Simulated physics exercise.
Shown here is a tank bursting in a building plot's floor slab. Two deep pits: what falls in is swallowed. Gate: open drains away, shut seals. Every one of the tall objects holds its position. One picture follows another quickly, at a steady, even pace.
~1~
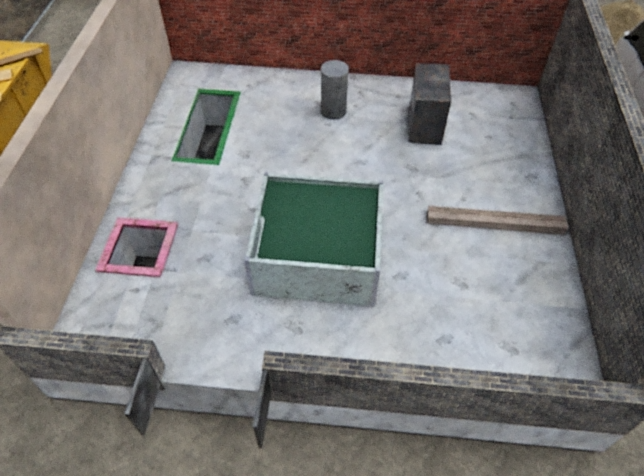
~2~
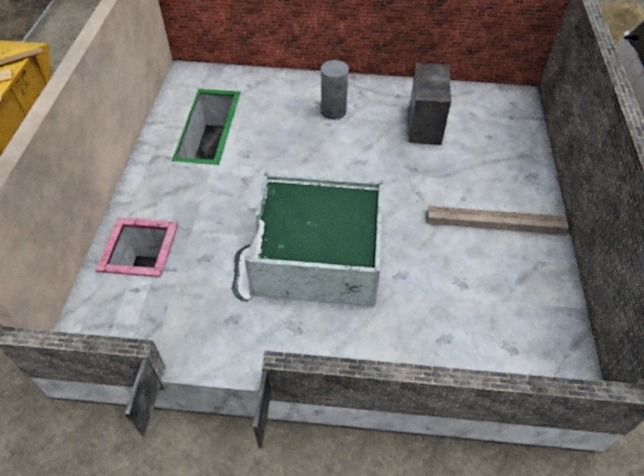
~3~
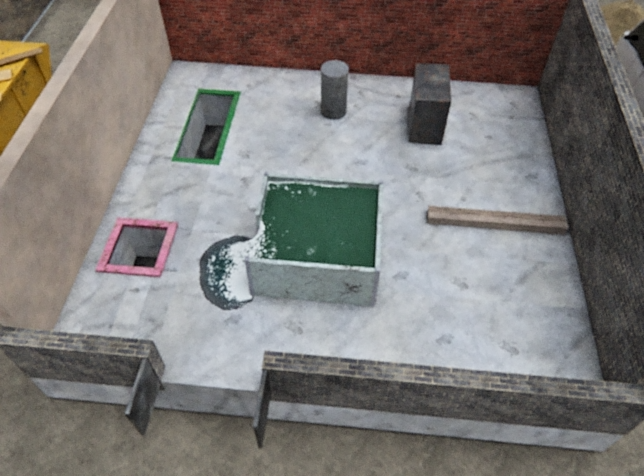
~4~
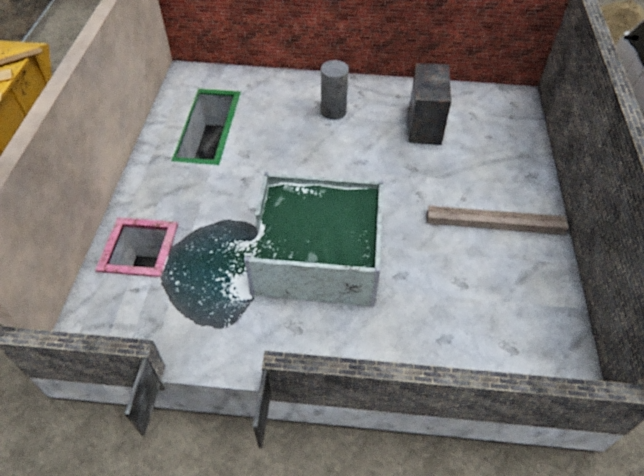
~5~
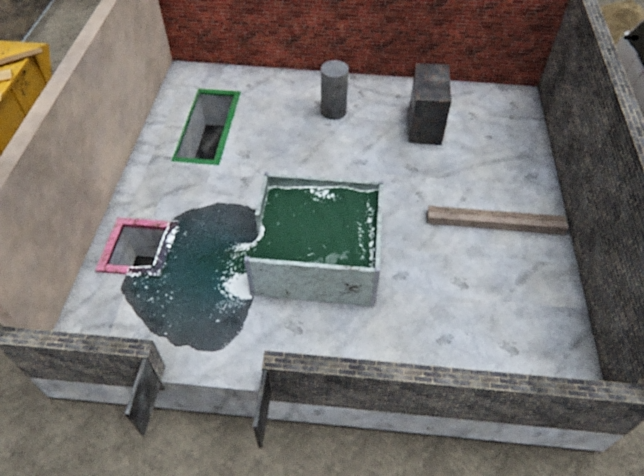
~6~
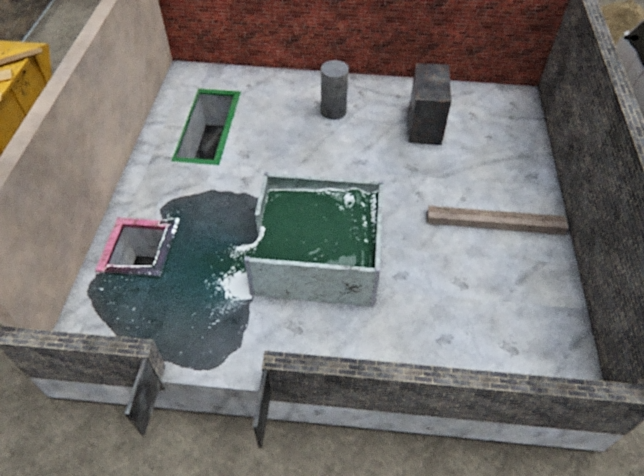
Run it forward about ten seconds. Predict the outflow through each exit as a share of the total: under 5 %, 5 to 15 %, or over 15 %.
Result: The gate drains a share of five to fifteen per cent, the pink pit drains a share exceeding fifteen per cent, the green pit drains a share of five to fifteen per cent.
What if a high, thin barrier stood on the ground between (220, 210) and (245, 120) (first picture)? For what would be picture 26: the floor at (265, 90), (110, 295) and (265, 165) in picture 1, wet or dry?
Untouched, swamped, untouched.
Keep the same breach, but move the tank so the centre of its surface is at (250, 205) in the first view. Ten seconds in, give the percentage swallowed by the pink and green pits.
The pink pit ends up with 55 per cent and the green pit with 6 per cent.
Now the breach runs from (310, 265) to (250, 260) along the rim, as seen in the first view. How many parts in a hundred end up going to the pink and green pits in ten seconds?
Pink 0 %, green 0 %.
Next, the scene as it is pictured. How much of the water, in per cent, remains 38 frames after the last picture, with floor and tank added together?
56 in a hundred.
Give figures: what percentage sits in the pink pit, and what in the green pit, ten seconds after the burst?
Close to 36 per cent, and close to 10 per cent.
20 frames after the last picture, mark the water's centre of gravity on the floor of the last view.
About (233, 256) in the last view.
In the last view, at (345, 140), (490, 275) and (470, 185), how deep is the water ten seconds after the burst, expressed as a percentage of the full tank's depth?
Estimated readings in sequence: 0, 0, 0 percent.
A moment on, water covers 15 % of the floor; the gate 0 %, the pink pit 7 %, the green pit 0 %.
Next, water covers 20 % of the floor; the gate 1 %, the pink pit 13 %, the green pit 0 %.
Then, water covers 25 % of the floor; the gate 2 %, the pink pit 23 %, the green pit 2 %.
Later, water covers 35 % of the floor; the gate 5 %, the pink pit 33 %, the green pit 6 %.
In the end, water covers 45 % of the floor; the gate 9 %, the pink pit 37 %, the green pit 11 %.
